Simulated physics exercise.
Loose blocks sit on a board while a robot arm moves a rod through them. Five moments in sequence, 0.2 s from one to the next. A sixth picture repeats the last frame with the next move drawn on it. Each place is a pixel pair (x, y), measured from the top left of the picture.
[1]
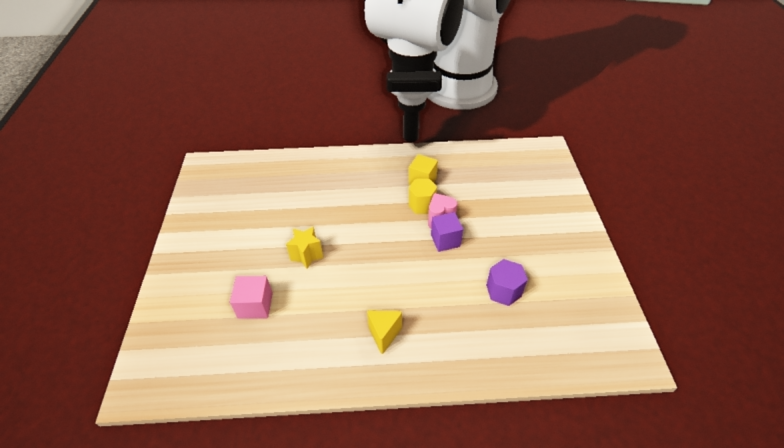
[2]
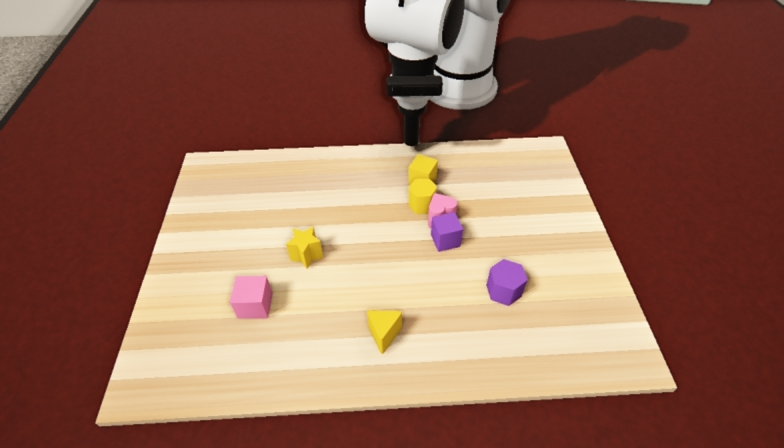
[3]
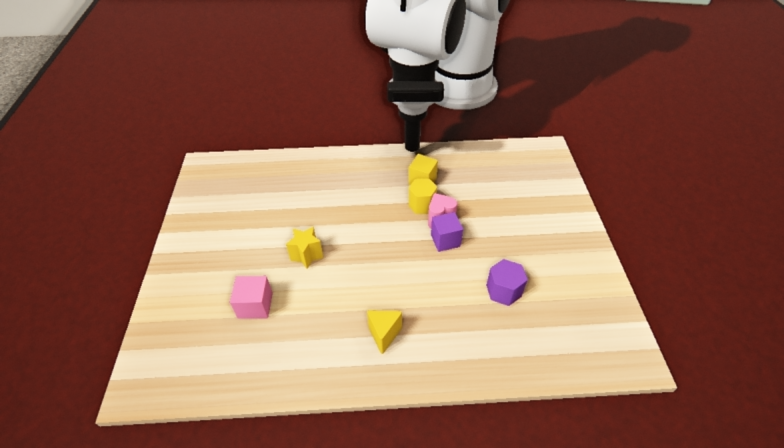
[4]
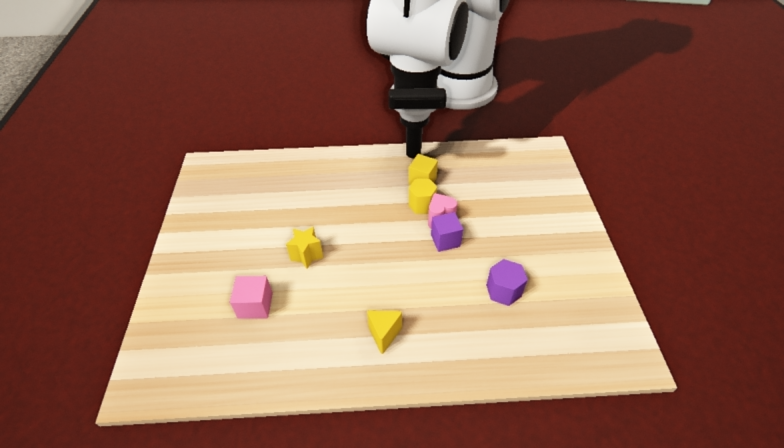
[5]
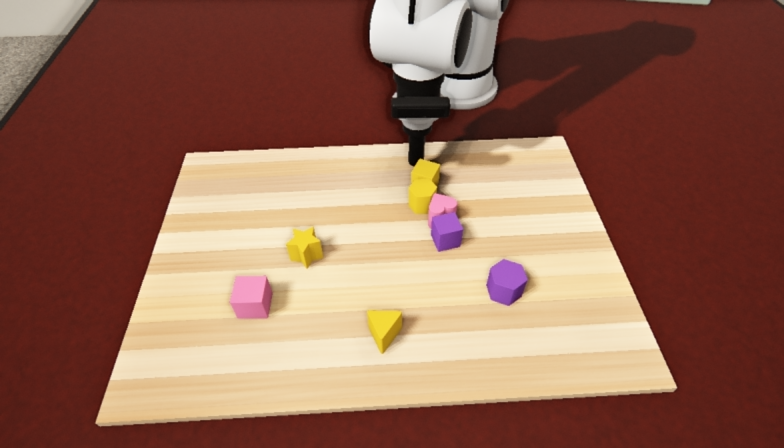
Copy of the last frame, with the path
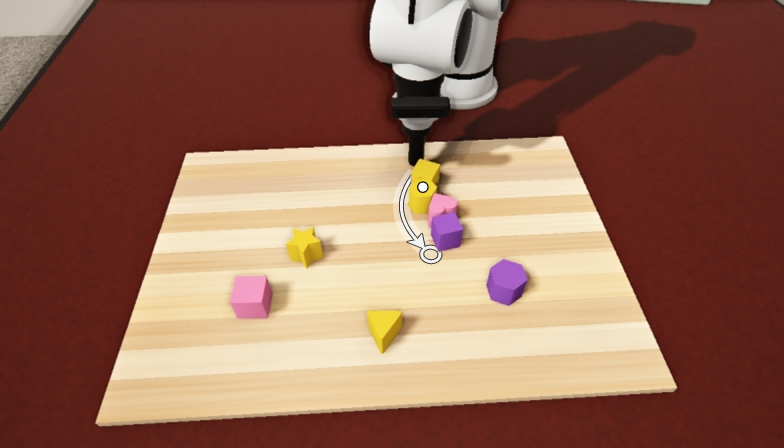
A white robot arm with a black rod stands at the far edge of a pale striped wooden board on a dark red surface, seen from above at a fixed angle. Yellow, pink and purple blocks line up near the rod, with a yellow star, pink cube, yellow triangle and purple hexagon spread around. The rod edges slowly forward and nudges the farthest yellow block slightly nearer.
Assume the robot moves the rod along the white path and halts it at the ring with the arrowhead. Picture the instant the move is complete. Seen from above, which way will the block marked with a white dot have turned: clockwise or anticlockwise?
In a top view, it turns counterclockwise.
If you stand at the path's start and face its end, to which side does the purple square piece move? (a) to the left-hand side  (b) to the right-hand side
My answer is option a.
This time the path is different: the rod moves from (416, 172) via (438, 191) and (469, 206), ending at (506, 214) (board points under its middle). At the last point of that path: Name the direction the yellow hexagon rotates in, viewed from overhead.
Rotation: Clockwise.
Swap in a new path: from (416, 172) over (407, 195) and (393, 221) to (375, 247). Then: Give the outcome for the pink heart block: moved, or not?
That block moves.
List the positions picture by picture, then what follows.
Tip of the rod (411, 138), middles of tops, yellow hexagon (423, 187), yellow square piece (424, 163), pink heart block (442, 203), purple square piece (448, 223), in the first frame.
Rod (411, 142), nothing pushed, in the second frame.
Rod (412, 147), nothing pushed, in the third frame.
Rod (414, 154), nothing pushed, in the fourth frame.
Rod (416, 162), yellow hexagon (423, 187), yellow square piece (426, 168), pink heart block (442, 203), purple square piece (448, 223), in the fifth frame.
The line goes from (416, 172) through (402, 197) and (407, 226) to (431, 254); the dot is on the yellow hexagon.
What follows on the original path. One third of the way, rod (403, 187); yellow hexagon (431, 205), turned 20° anticlockwise; yellow square piece (422, 189), turned 45° anticlockwise; pink heart block (455, 212); purple square piece (458, 233), turned 20° clockwise.
Two thirds of the way, rod (407, 217); yellow hexagon (453, 220), turned 65° anticlockwise; yellow square piece (429, 211), turned 90° anticlockwise; pink heart block (476, 214), turned 40° anticlockwise; purple square piece (469, 241), turned 50° clockwise.
At the end, rod (432, 245); yellow hexagon (478, 225), turned 110° anticlockwise; yellow square piece (453, 232), turned 135° anticlockwise; pink heart block (489, 209), turned 70° anticlockwise; purple square piece (484, 247), turned 105° clockwise.
